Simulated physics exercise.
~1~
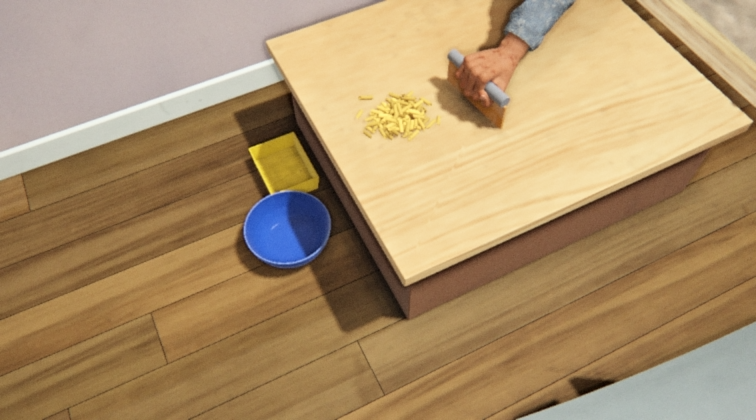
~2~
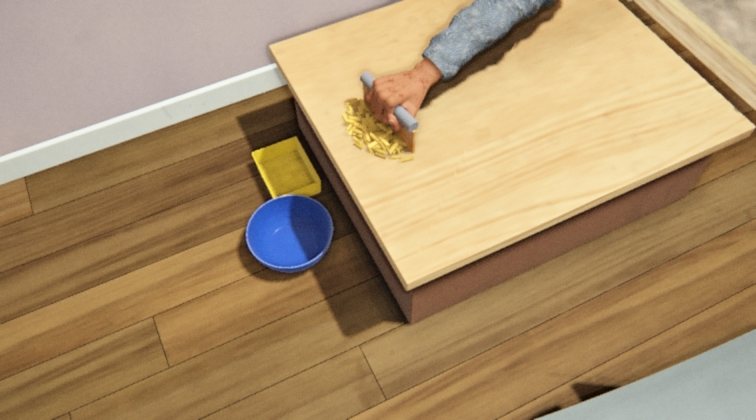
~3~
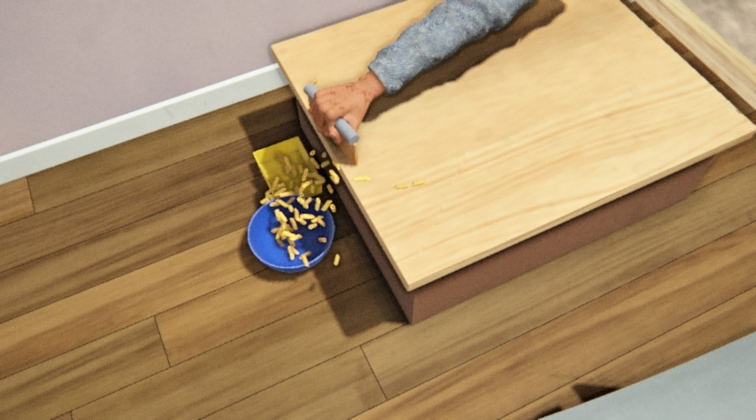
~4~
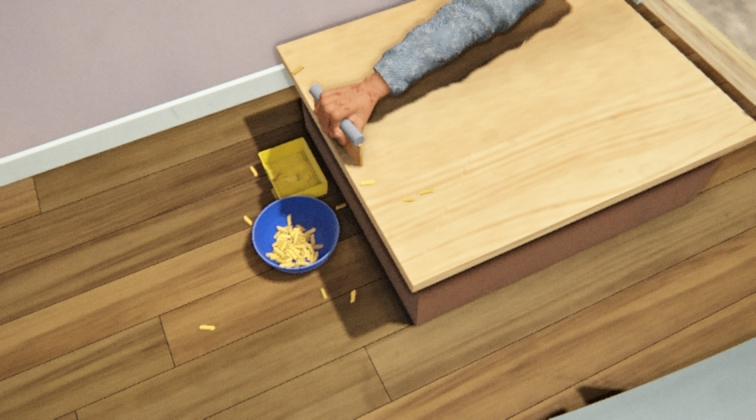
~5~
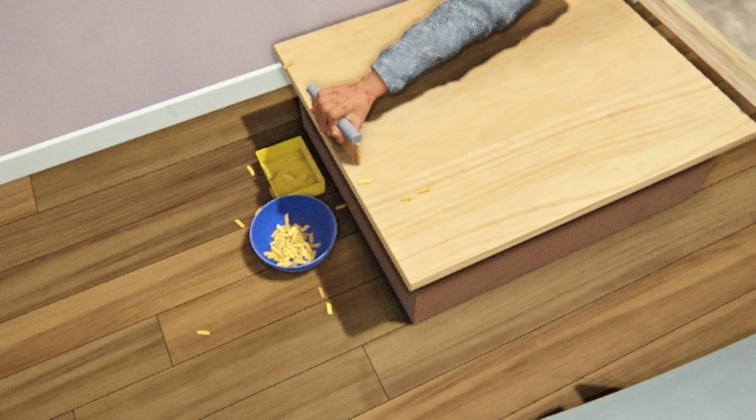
A hand pushing dry pasta left across a wooden top with a scraper, most pieces dropping into a blue bowl, some scattering.
